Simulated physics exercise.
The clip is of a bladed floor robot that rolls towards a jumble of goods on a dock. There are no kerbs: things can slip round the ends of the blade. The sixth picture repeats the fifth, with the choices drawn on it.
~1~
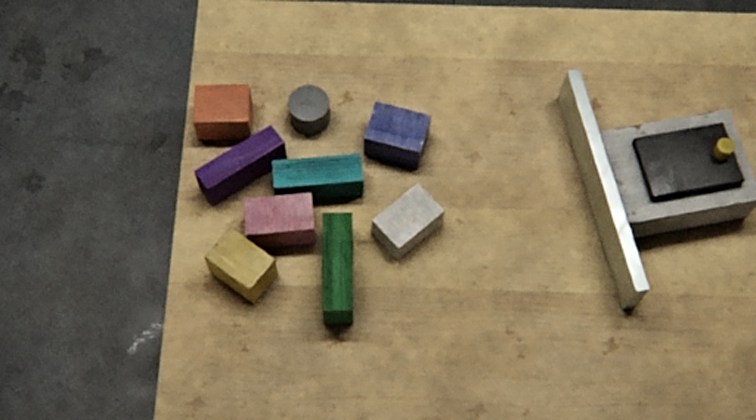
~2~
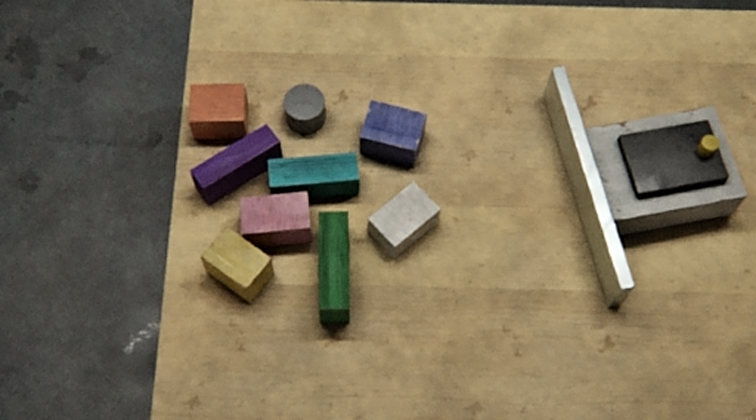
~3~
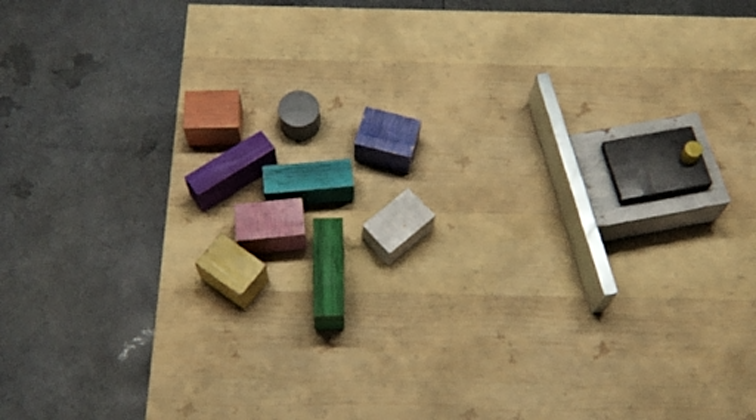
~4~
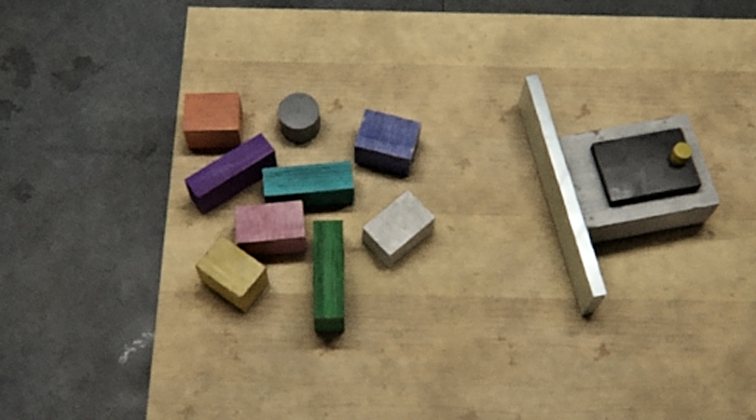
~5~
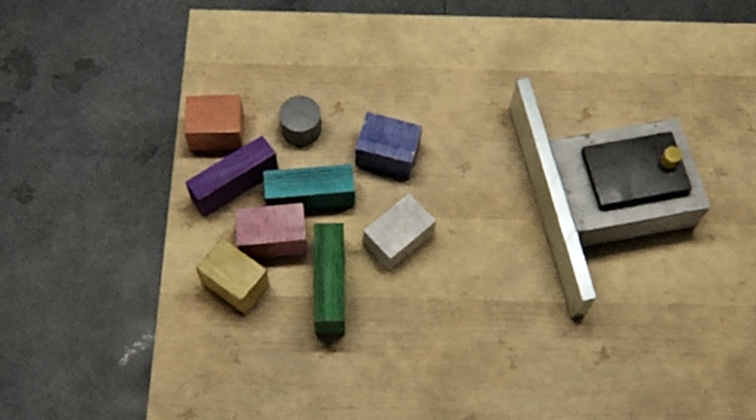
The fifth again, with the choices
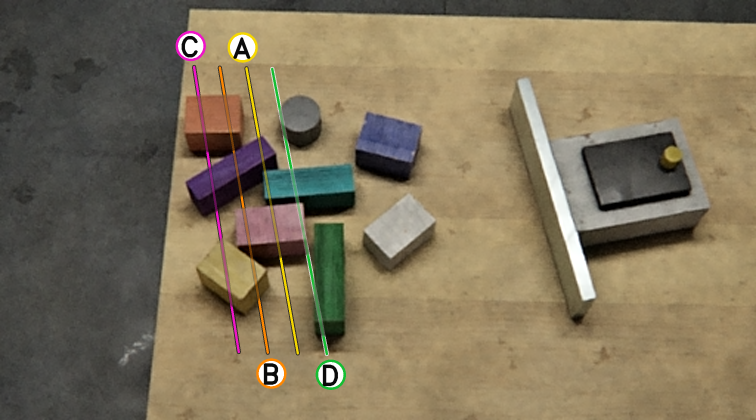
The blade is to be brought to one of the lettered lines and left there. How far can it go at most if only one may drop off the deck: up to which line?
Stop at A.
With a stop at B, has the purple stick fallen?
By then, yes.
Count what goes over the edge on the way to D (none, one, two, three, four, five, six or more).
The count is none.
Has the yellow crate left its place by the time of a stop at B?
Yes.
On the marked copy, A at (270, 203); B at (242, 202); C at (215, 201); D at (298, 203).
Following A. Soon after the start, robot (527, 168); orange crate (215, 124); purple stick (233, 177).
Later, robot (426, 165); purple stick (227, 172); pink crate (241, 234).
In the end, robot (350, 163); purple stick (166, 186); orange crate (185, 116); none fallen.
As for the rest, B drops two; C drops four; D is within the limit but short.
